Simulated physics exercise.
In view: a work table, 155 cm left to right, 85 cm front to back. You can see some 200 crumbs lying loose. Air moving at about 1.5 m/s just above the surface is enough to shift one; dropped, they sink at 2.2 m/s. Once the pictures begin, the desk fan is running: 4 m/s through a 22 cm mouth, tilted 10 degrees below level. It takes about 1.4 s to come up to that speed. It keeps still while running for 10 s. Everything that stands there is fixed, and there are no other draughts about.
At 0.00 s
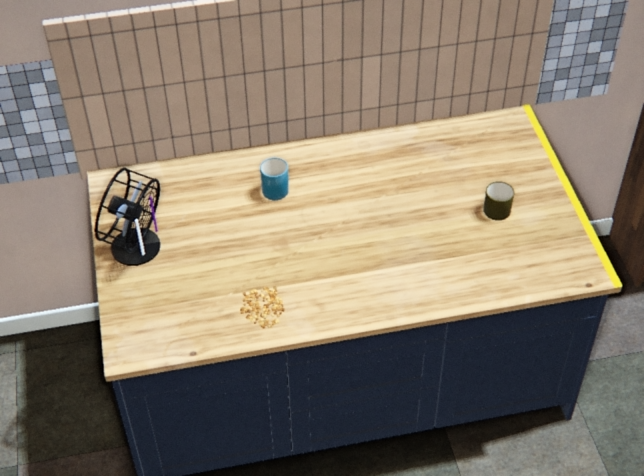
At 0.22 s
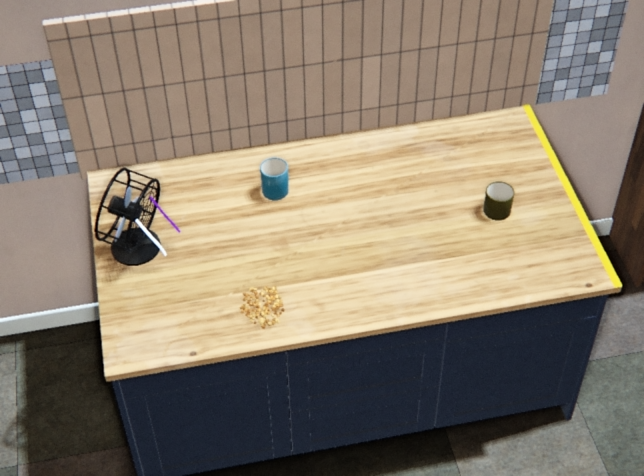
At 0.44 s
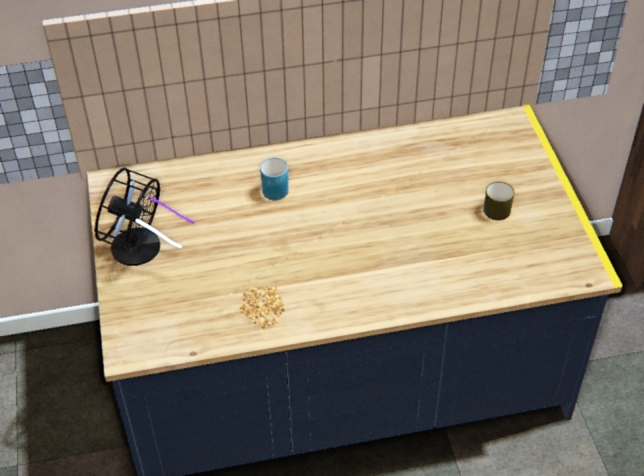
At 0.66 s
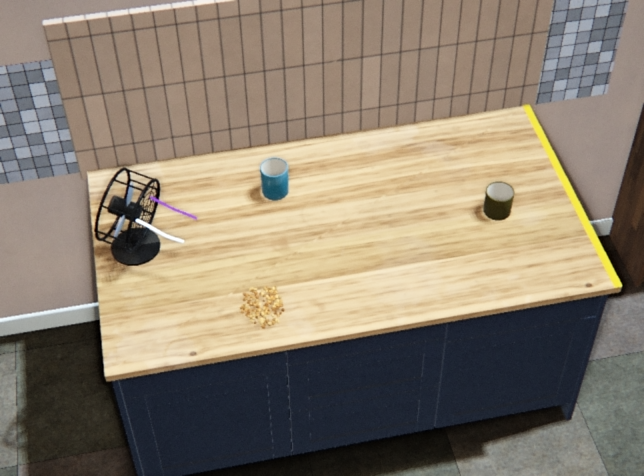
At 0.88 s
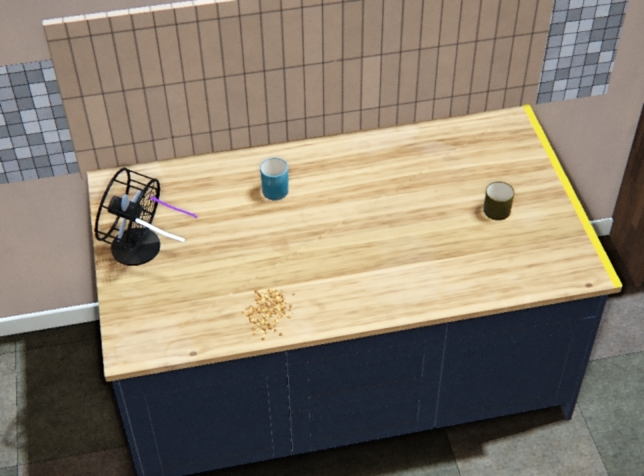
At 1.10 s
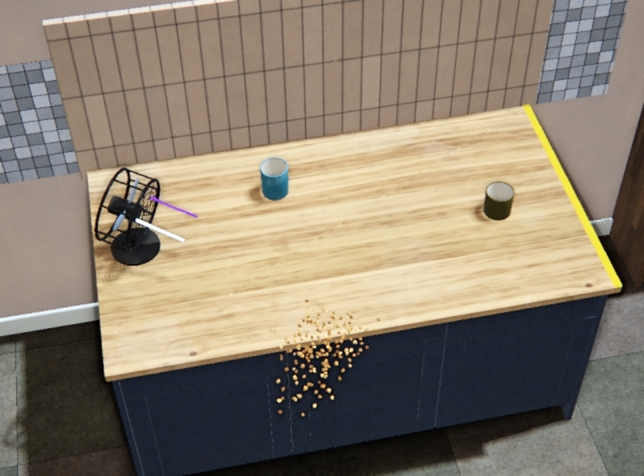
The clip opens on a wooden-topped work table with a black desk fan at the left, two mugs and a small heap of crumbs. The fan's white and purple streamers lift out to the right while the crumbs lie still; then the crumbs loosen, scatter rightward and spill over the front edge.
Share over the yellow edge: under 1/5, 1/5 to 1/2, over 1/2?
The count over that edge is going to fall short of one fifth.
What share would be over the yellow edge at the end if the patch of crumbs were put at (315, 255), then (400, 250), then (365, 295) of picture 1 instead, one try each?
Try by try: About 70 per cent, 90 per cent and 4 per cent.
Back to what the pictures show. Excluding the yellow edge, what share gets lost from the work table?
About 100 %.
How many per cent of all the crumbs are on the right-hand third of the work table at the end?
About 0 percent.
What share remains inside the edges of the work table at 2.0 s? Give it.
Some 0 percent are still there.
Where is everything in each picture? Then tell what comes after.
In the first picture, the middle of the crumbs is near (265, 306), none has stirred yet and the mouth of the desk fan is at (128, 210).
In the second picture, the middle of the crumbs is near (266, 305), none has stirred yet and the yellow edge is centred on (572, 188).
In the third picture, the middle of the crumbs is near (266, 305), none has stirred yet, the top of a mug is at (274, 167) and the top of a mug is at (500, 191).
In the fourth picture, the middle of the crumbs is near (266, 305) and none has stirred yet.
In the fifth picture, the middle of the crumbs is near (265, 310), the farthest in sight from the desk fan is at (281, 335) and about 45 % have left their places.
In the sixth picture, the middle of the crumbs is near (320, 340), the farthest in sight from the desk fan is at (367, 348) and all have left their places.
After 2.0 s, 0 % are on the move or not yet settled, 0 % are over the yellow edge.
After 3.2 s, 0 % are on the move or not yet settled, 0 % are over the yellow edge.
After 5.5 s, 0 % are on the move or not yet settled, 0 % are over the yellow edge.
After 10.0 s, at the end, 0 % are over the yellow edge.
